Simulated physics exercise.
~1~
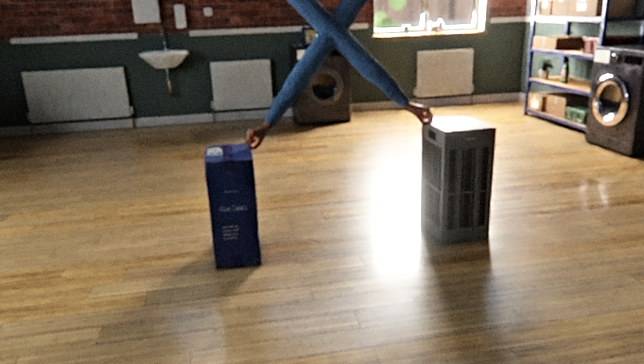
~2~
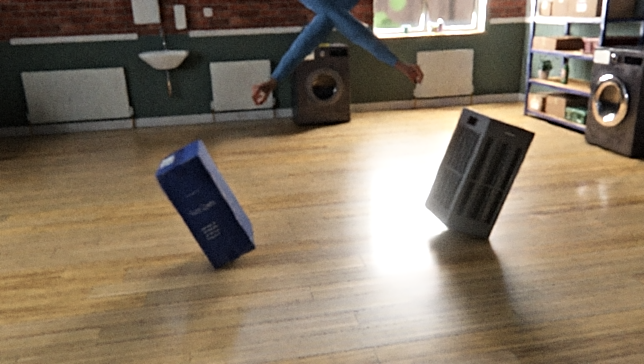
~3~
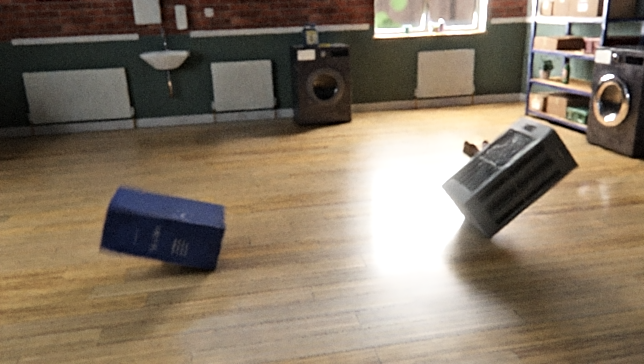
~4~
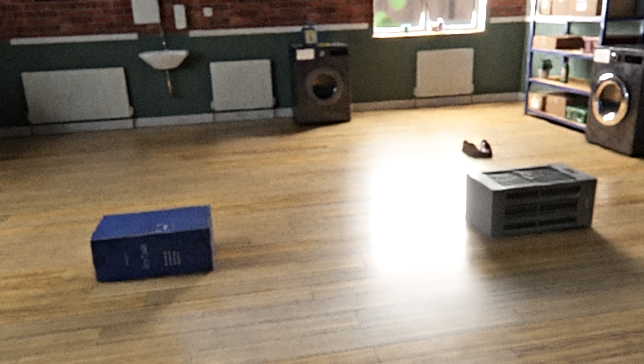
Blue parcel and grey crate tipping apart as crossed arms let go and withdraw, both ending on their sides on wooden floor.
